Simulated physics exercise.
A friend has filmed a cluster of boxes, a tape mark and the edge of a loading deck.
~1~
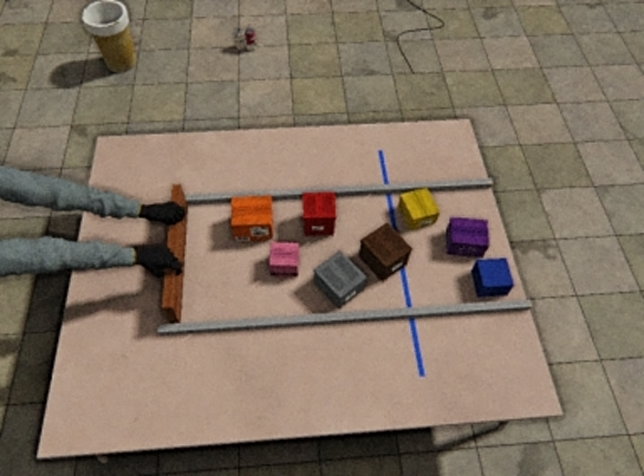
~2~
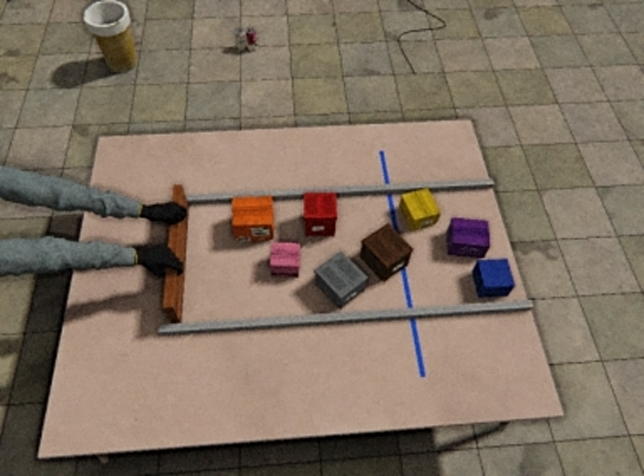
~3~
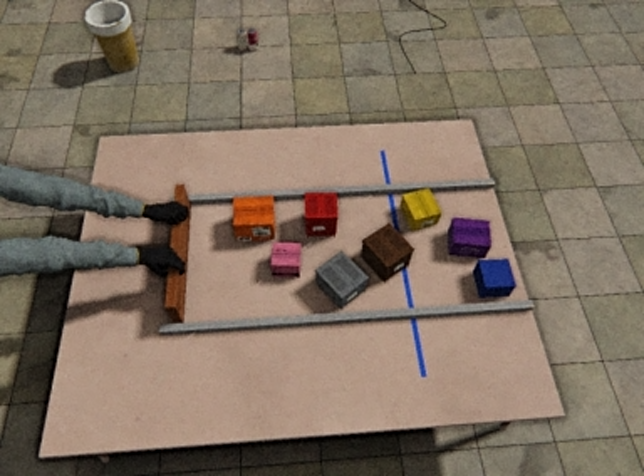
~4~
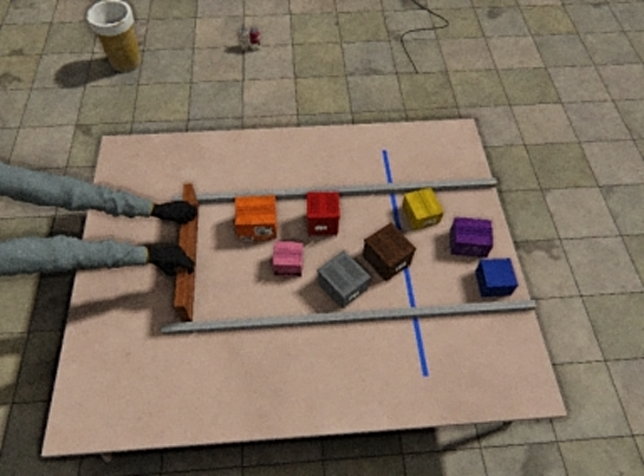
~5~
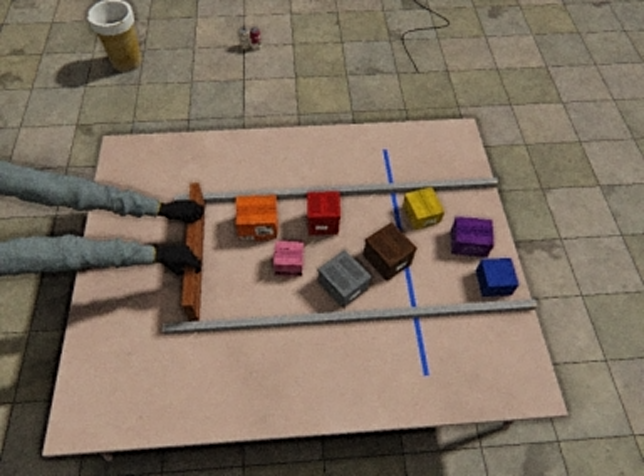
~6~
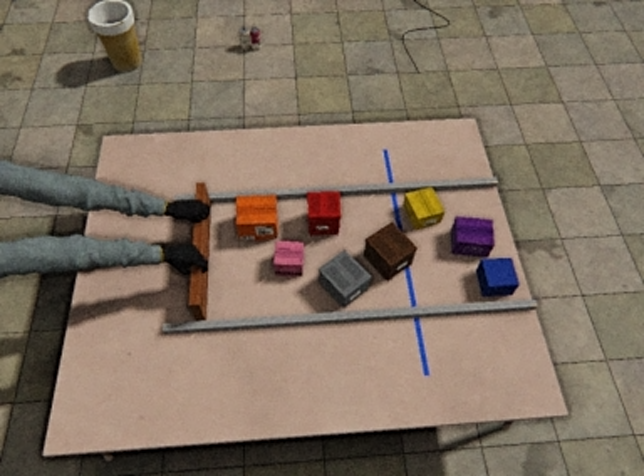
A wooden plank, pushed by two gloved hands, slid a short way right between two rails toward a scattered group of colourful boxes, which stayed in place around a blue line on the board.
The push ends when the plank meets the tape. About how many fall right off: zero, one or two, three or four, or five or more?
As it turns out, the number that fall off is zero.
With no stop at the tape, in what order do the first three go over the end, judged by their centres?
The order is the yellow parcel, the purple box, the blue crate.
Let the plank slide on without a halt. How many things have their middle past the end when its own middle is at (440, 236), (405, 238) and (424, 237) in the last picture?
Past the end: 2, 0 and 0.
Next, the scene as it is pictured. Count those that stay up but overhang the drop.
Overhanging: 0.
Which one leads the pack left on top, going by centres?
It is the yellow parcel.
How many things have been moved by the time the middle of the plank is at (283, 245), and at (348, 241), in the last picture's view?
3 and 6.
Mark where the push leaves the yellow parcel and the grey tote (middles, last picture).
About (482, 206), and the other about (431, 285).
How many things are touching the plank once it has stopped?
The number is 3.
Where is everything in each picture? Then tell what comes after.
The first frame shows blue crate (492, 278); purple box (467, 237); yellow parcel (418, 209); plank (176, 252); tape (399, 249).
The second frame shows purple box (468, 238); plank (177, 252).
The third frame shows yellow parcel (420, 210); orange parcel (255, 219).
The fourth frame shows blue crate (496, 278); grey tote (343, 280).
The fifth frame shows purple box (472, 237); red tote (324, 214).
The sixth frame shows blue crate (497, 277); purple box (472, 237); yellow parcel (423, 209); plank (201, 250); tape (403, 248).
Soon after, none off yet; blue crate at rest near (497, 277); purple box at rest near (472, 237); yellow parcel at rest near (423, 209).
In the end, the number that fall off is zero.
